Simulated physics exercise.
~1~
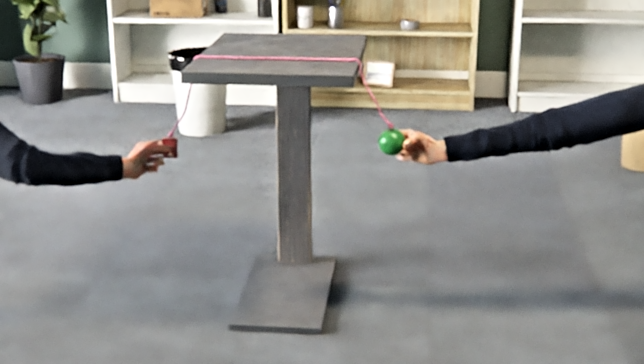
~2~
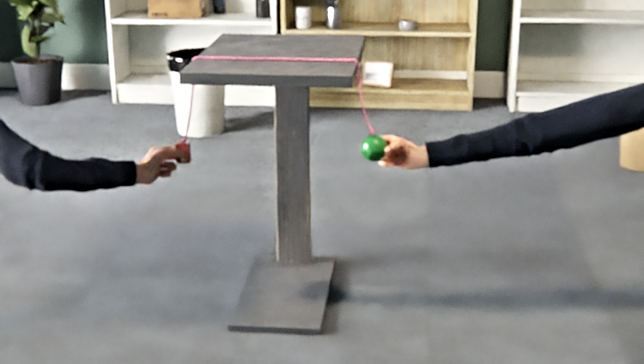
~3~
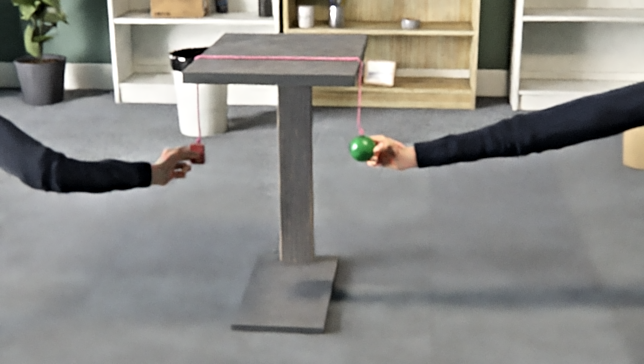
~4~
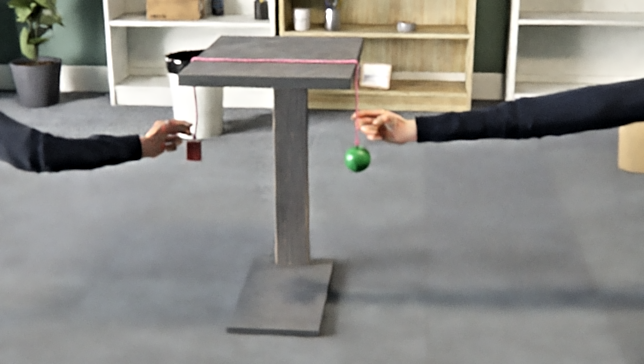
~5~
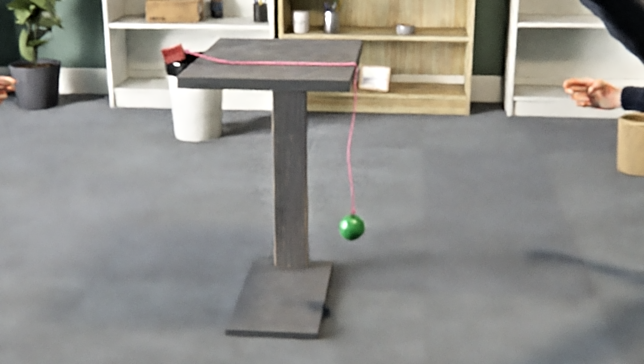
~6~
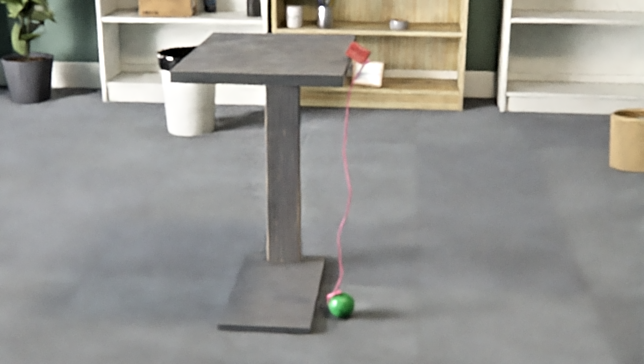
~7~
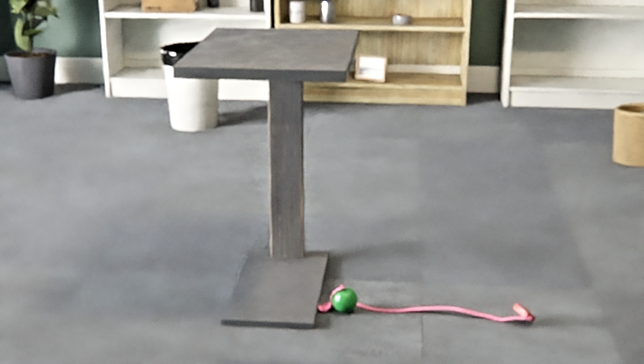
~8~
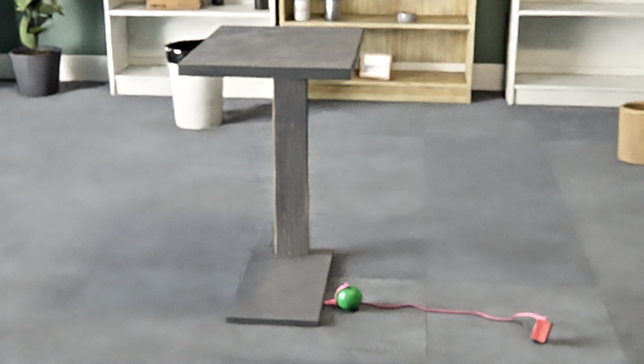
Two hands releasing a ribbon draped over a stand, the green ball dropping right and pulling the red block over onto the floor.
